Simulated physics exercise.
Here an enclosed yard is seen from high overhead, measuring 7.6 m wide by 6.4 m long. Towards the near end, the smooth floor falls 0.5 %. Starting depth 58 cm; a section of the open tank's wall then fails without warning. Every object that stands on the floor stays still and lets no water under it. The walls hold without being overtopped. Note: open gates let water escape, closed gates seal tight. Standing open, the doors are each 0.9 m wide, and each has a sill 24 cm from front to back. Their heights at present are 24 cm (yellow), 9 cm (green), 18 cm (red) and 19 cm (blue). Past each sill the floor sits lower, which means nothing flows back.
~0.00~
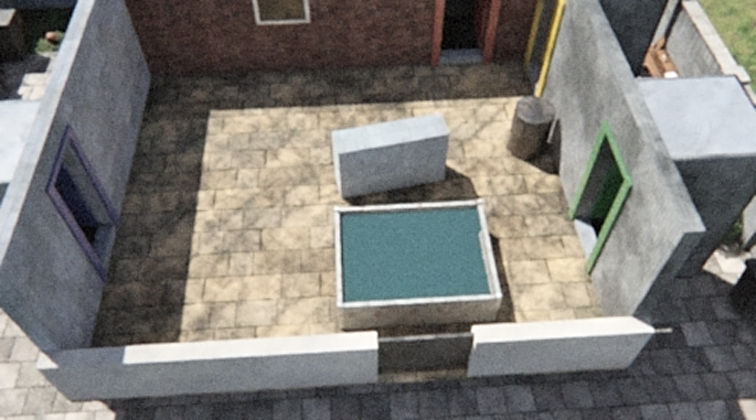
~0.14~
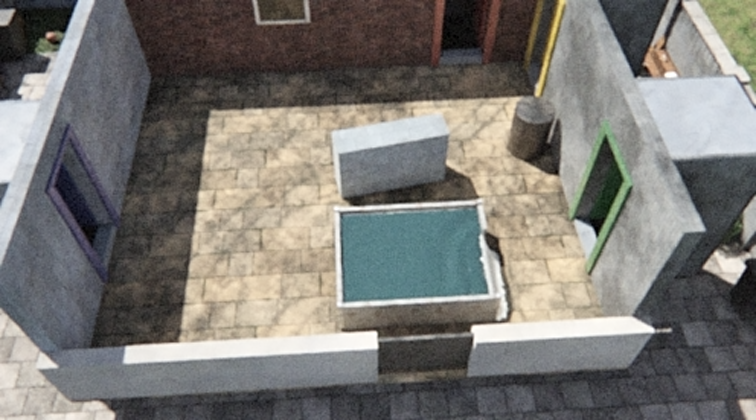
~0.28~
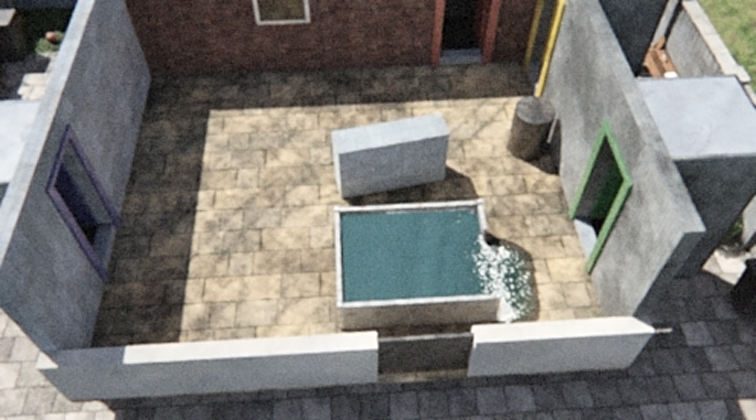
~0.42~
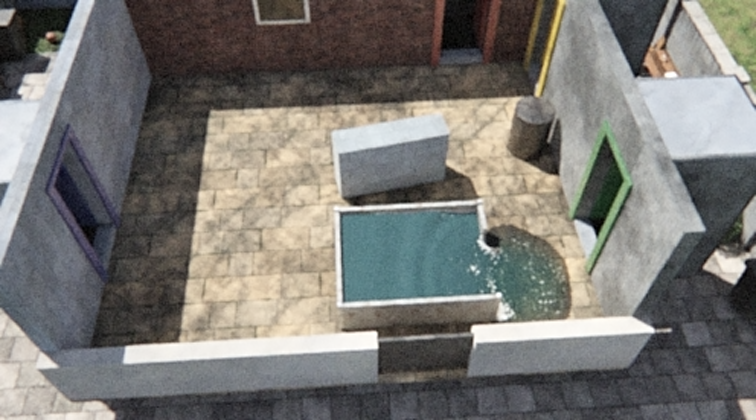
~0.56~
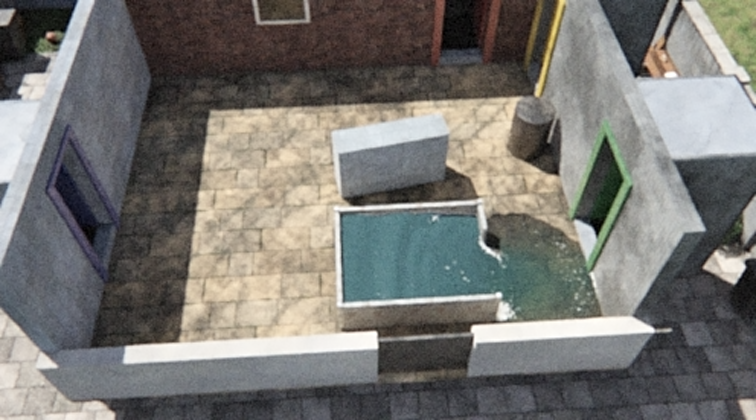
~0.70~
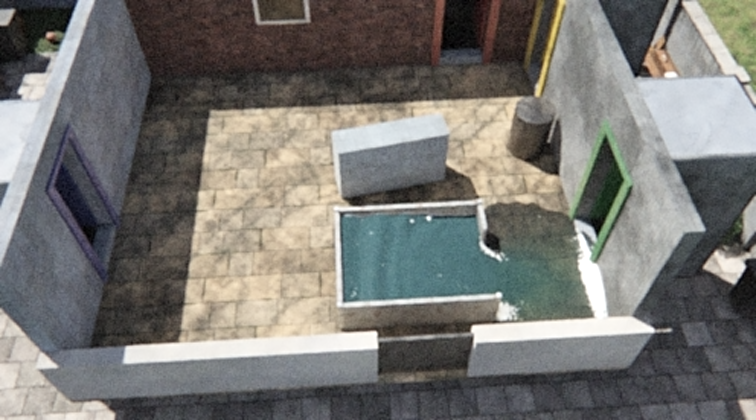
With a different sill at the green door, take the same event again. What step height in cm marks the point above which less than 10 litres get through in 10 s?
The point is around 29 cm.
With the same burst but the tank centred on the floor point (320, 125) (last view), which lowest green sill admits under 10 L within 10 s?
About 6.0 cm.
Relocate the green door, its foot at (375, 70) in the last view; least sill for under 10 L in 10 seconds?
Roughly 7.5 cm.
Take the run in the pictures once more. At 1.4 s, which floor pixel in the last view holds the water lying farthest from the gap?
Around (556, 169).
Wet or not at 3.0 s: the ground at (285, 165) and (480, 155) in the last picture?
Taking them in turn, they come out spared and submerged.
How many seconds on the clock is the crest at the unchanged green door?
Around 2.0 seconds.
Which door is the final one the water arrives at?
Coming last is the blue one.
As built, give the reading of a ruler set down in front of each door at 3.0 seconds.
Centimetres: Yellow = 2, green = 23, red = 0, blue = 0.
After 1.4 s water covers 10 % of the floor, deepest (48 cm) near (611, 345); 25 cm at the green door, 46 litres in over its 9 cm sill.
After 3.0 s water covers 20 % of the floor, deepest (31 cm) near (554, 161); 23 cm at the green door, 197 litres in over its 9 cm sill.
After 10.0 s water covers 90 % of the floor, deepest (9 cm) near (586, 346); 7 cm at the green door, 292 litres in over its 9 cm sill.
At the green door as built, the water arrived by 0.7 s and peaked near 27 cm at 2.0 s.
With a sill of 23.5 cm, 36 litres would have come in within the 10 s; with 32 cm, 3 litres. So under 10 litres takes about 29 cm.
